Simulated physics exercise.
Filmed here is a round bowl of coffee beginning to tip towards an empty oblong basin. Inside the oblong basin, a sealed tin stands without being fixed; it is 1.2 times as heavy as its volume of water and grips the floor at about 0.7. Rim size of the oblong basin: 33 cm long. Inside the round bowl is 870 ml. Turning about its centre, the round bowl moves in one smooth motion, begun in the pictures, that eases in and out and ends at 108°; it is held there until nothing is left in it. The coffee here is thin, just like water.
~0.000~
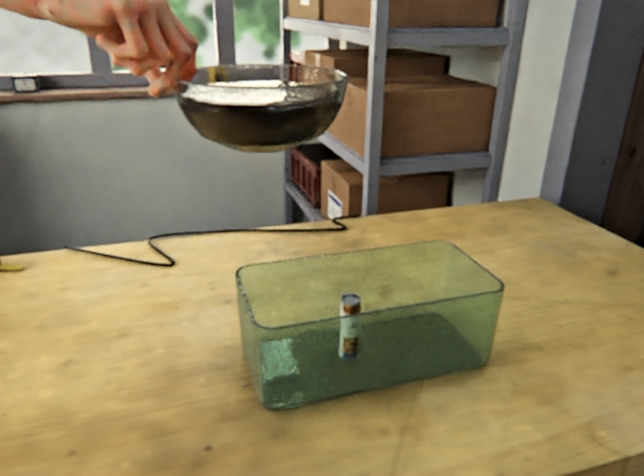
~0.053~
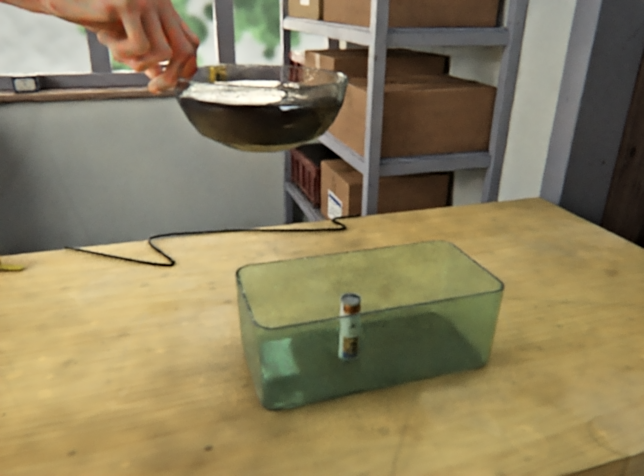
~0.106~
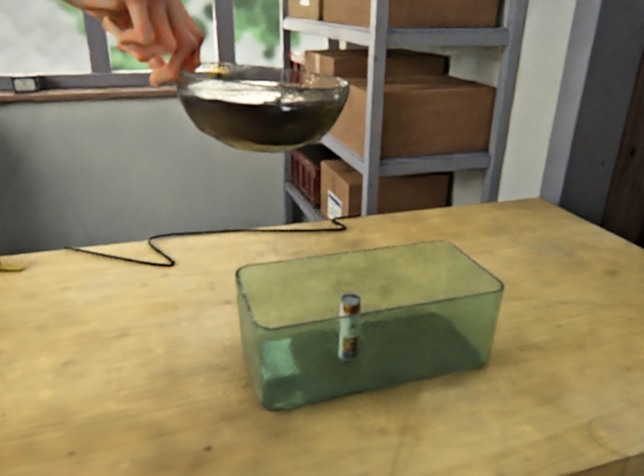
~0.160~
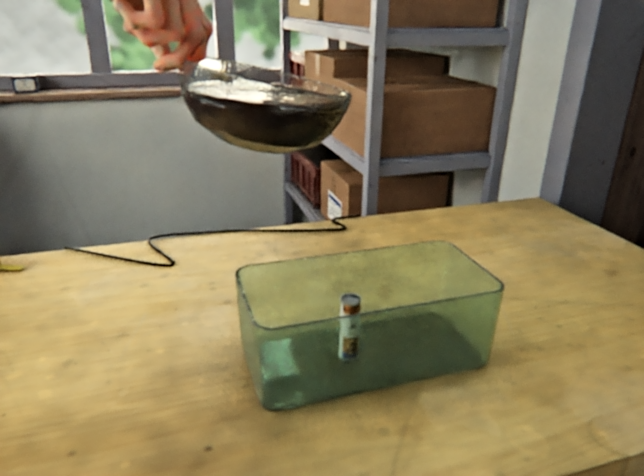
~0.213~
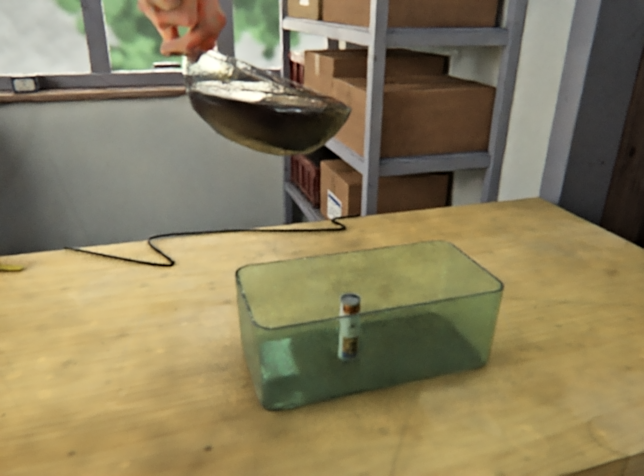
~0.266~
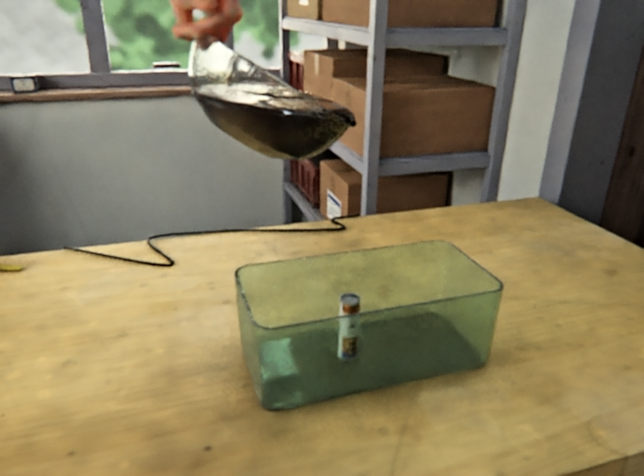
Glass bowl of dark coffee, held by a hand, tilting steadily rightward above a green transparent basin containing a small tin.
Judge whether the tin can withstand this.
Looks like it will overturn.
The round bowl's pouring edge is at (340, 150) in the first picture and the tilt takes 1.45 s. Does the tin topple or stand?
Then the tin remains standing.
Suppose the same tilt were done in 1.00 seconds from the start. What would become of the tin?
Then it tips over.
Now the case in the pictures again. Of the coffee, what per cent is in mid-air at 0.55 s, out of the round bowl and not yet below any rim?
Near 62 per cent at that time.
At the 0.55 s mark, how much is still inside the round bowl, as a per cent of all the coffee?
Around 9 percent.
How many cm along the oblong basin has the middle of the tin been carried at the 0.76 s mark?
Around 5 centimetres.
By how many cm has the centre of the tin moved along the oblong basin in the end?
7.5 cm.
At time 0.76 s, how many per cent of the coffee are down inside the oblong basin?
That comes to about 92 percent.
After 0.55 s the tilt is 94° and 9 per cent is still to pour; the tin stands where it began.
After 0.76 s the tilt is 108° and 0 per cent is still to pour; the tin leans 43°.
After 0.98 s the tilt is 108° and 0 per cent is still to pour; the tin lies on its side.
After 1.22 s the tilt is 108° and 0 per cent is still to pour; the tin lies on its side.
In the end the tin lies on its side.
